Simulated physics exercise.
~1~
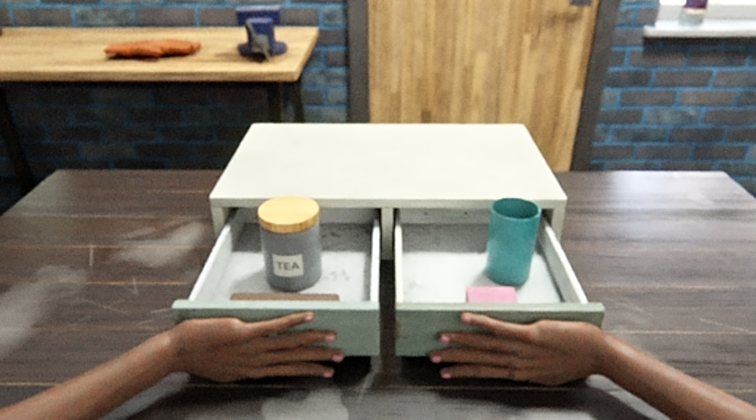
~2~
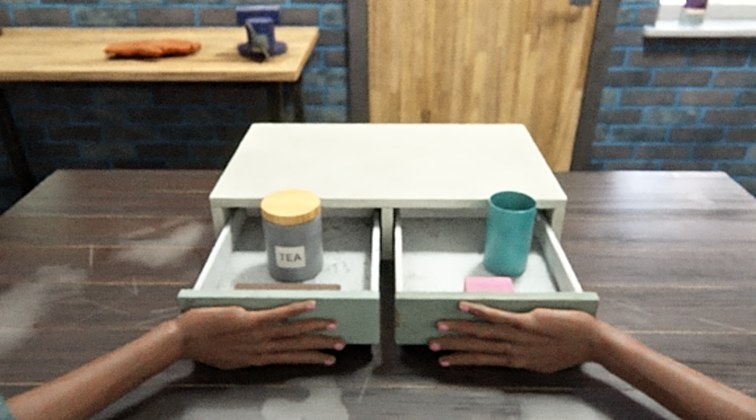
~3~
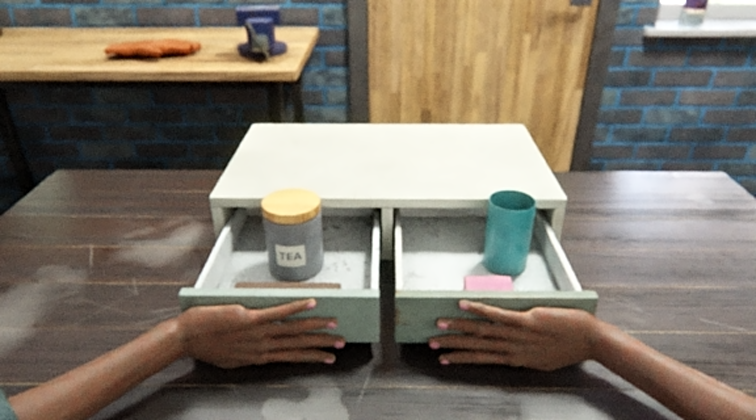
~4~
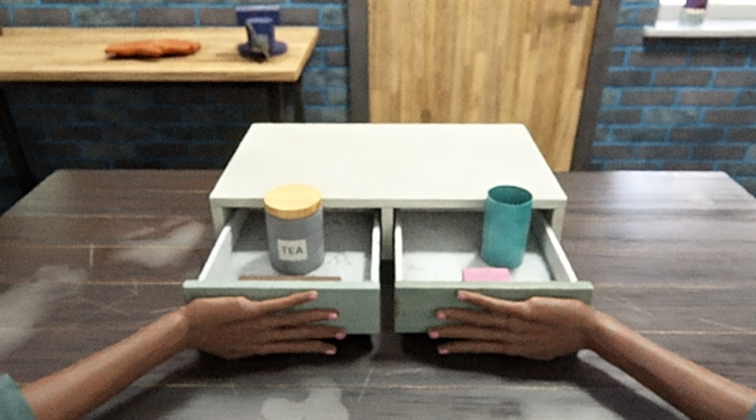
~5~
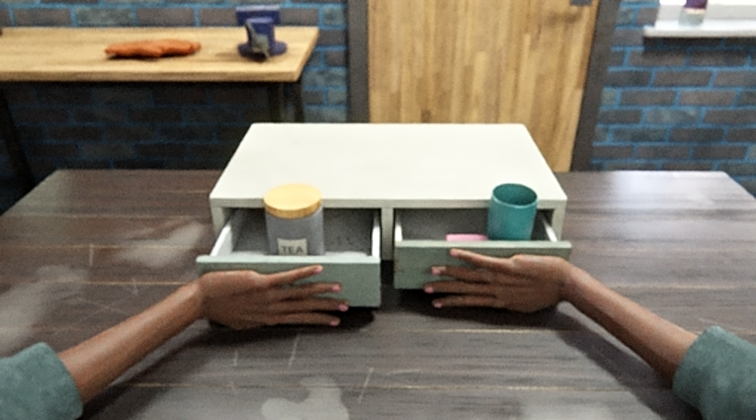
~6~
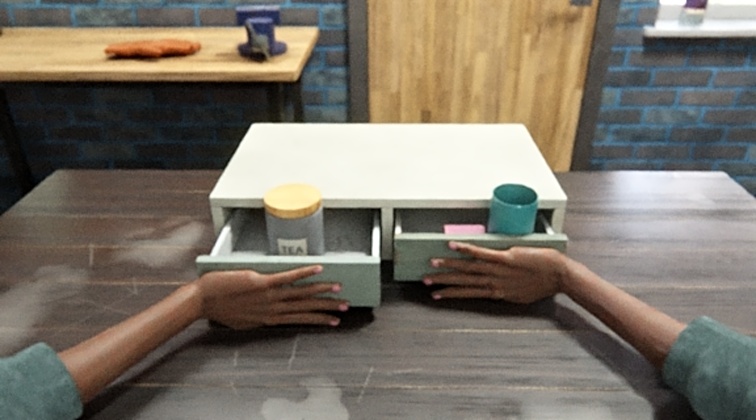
At first, two drawers of a pale chest stand open side by side, with a hand resting against each front. The left one holds a grey tea canister and a flat brown object, while the right holds a turquoise beaker and a pink block. The hands push both drawers inward slightly, pause, then ease them in a little more. Next they slide farther in, the right drawer going deeper, and the brown object drops out of view behind the left front. Finally, the left drawer stays put while the right edges in slightly, leaving both ajar and the beaker upright.
